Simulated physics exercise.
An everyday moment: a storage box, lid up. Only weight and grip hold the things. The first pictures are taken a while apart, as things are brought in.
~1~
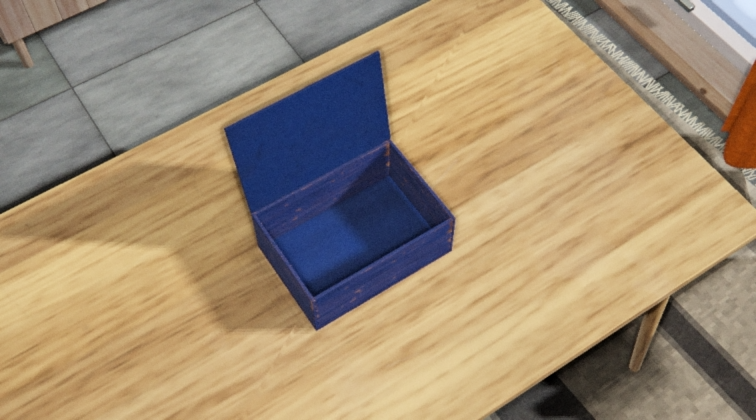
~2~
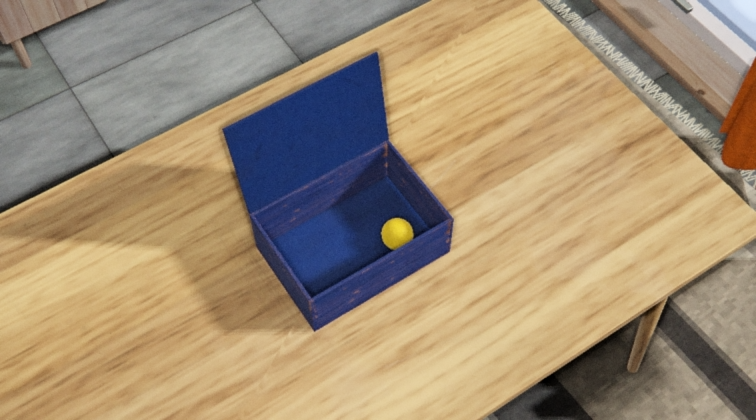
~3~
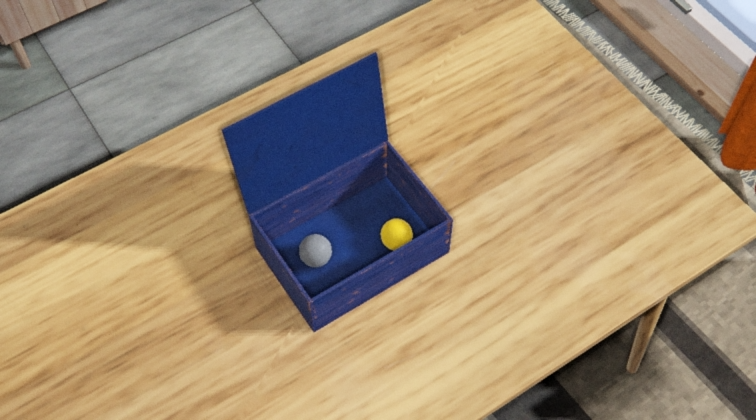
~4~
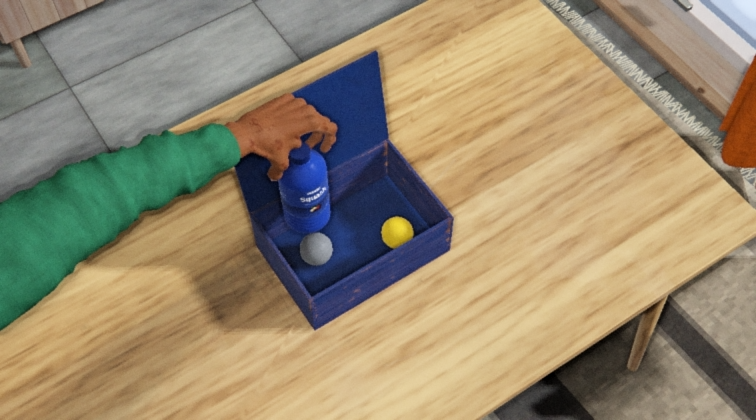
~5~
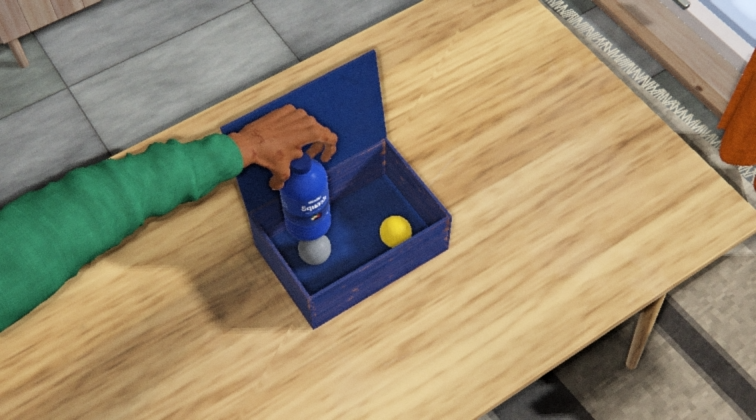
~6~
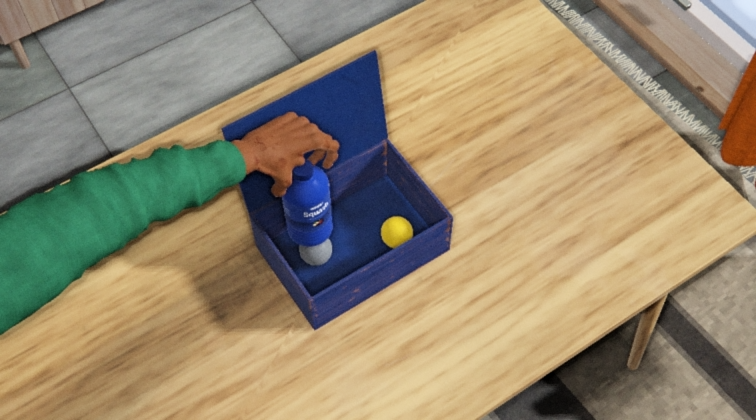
A hand in a green sleeve held a blue bottle inside an open blue box on a wooden table and shifted it slightly, after a yellow ball and then a grey one had appeared there.
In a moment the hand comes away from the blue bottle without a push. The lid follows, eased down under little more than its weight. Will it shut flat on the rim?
The lid closes.
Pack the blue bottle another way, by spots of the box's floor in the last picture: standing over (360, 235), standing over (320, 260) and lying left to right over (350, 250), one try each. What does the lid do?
In the first case it stays ajar; in the second case it stays ajar; in the third case it closes.
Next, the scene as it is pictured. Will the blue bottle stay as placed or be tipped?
It ends up tilted.
Then, 0.60 s past the last view, blue bottle rocked 52° from its first pose near (336, 197); grey lemon displaced a little.
Then, 1.10 s past the last view, lid starting down; blue bottle on its side near (355, 210); grey lemon displaced about its own width; yellow lemon displaced a little.
Then, 1.70 s past the last view, lid 52° above the rim; blue bottle on its side near (355, 211); grey lemon displaced about its own width; yellow lemon displaced a little.
Then, 2.10 s past the last view, lid 19° above the rim; blue bottle on its side near (356, 211); grey lemon displaced about its own width.
Finally, lid shut; down or leaning hard in the box, blue bottle; the other 2 still in place. Final places as the last picture's camera would see them, blue bottle near (357, 212).
